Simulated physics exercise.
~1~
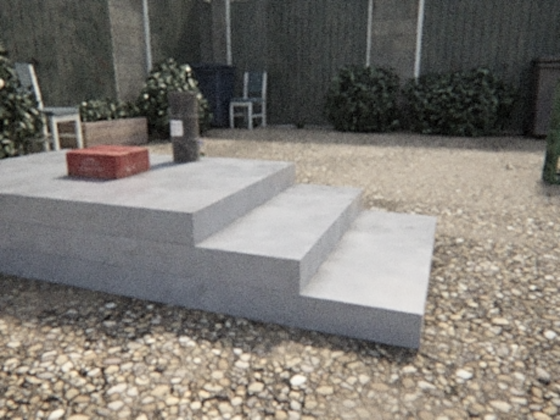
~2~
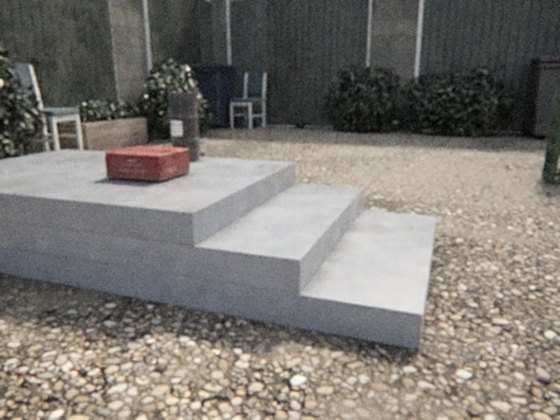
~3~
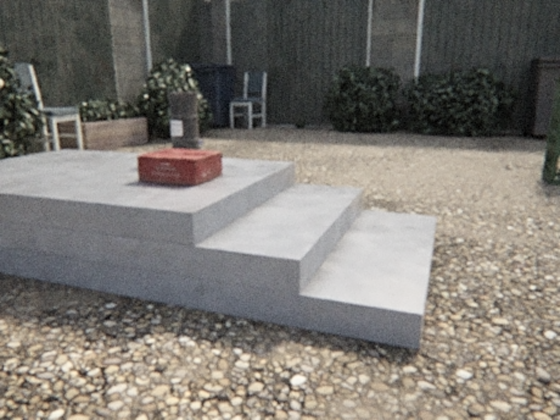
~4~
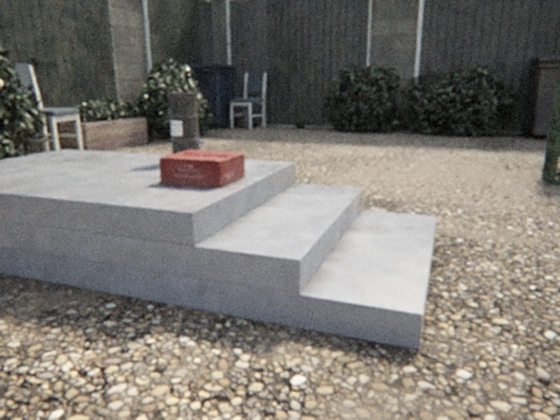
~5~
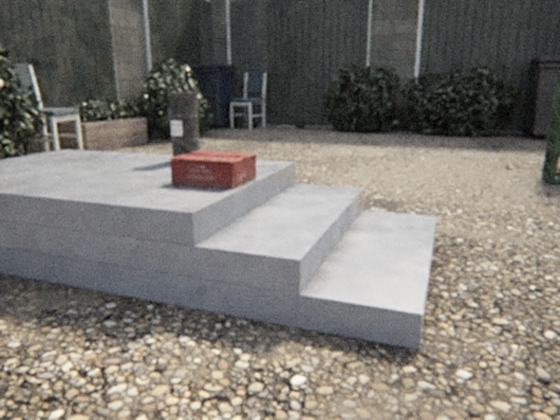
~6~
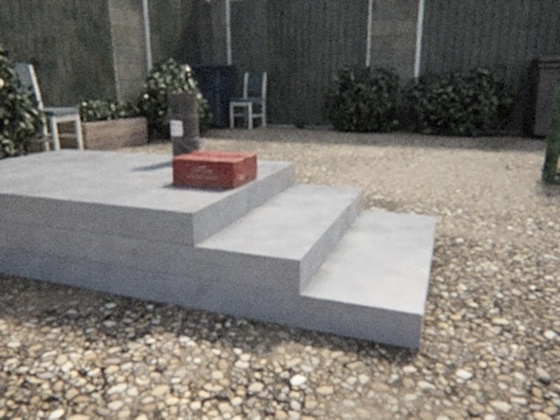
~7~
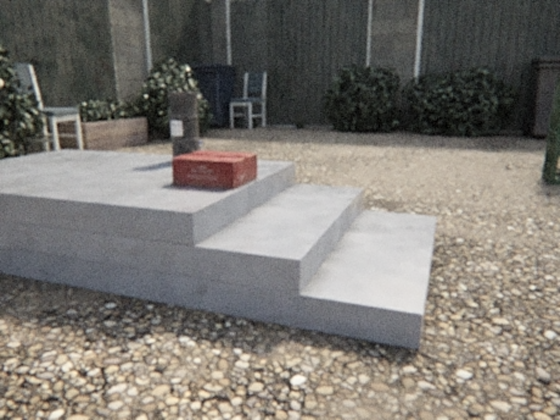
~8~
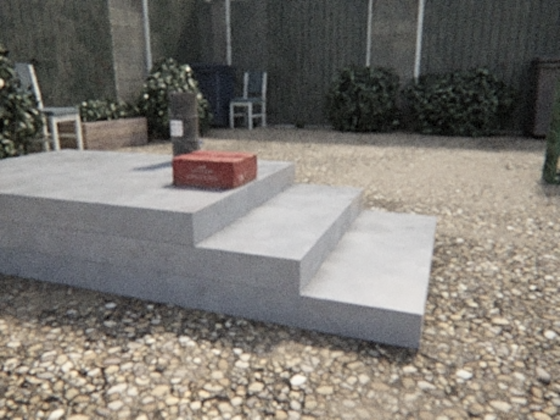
On a low stepped platform, a red box slides right past a dark canister and stops.
